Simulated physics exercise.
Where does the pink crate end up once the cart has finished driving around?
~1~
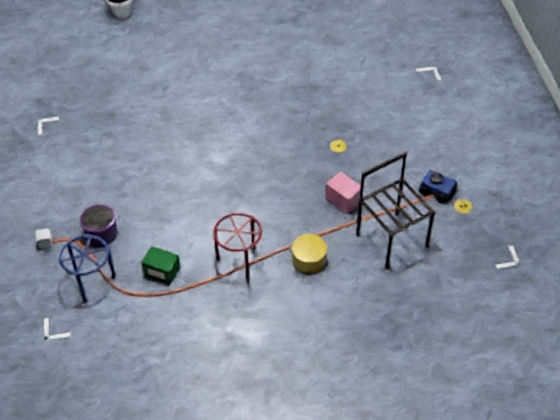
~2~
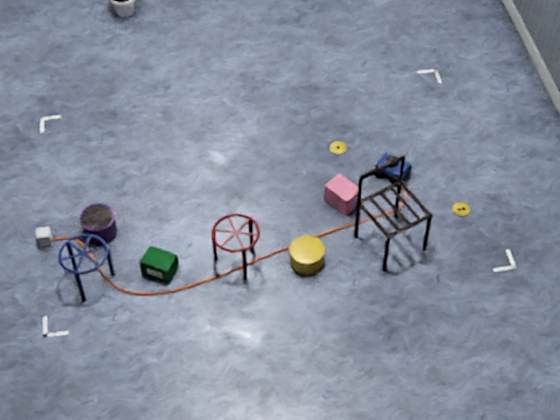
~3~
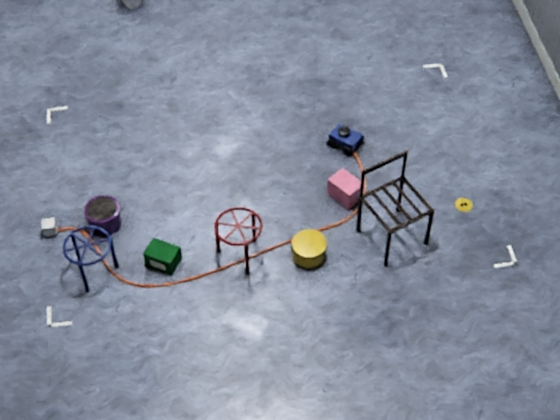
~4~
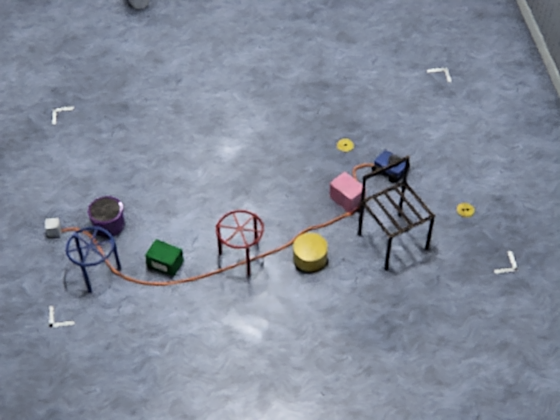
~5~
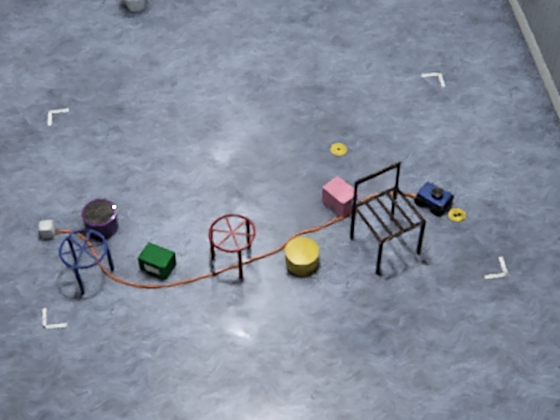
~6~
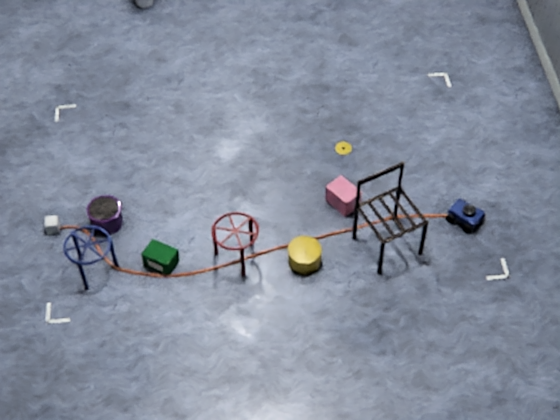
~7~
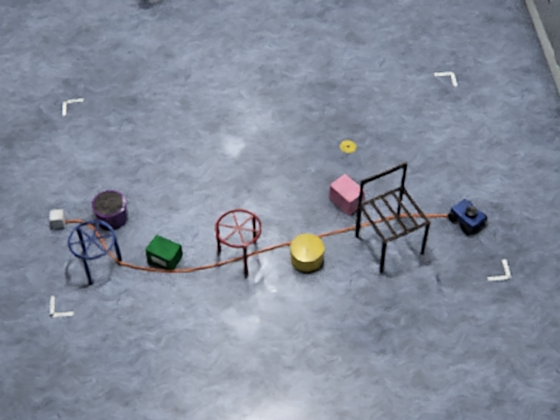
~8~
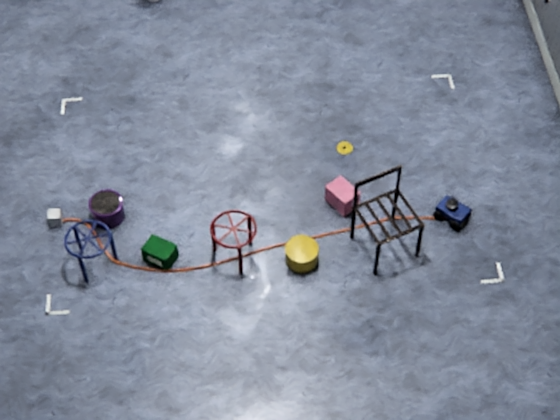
The pink crate is still in its original place, just to the left of the black chair.
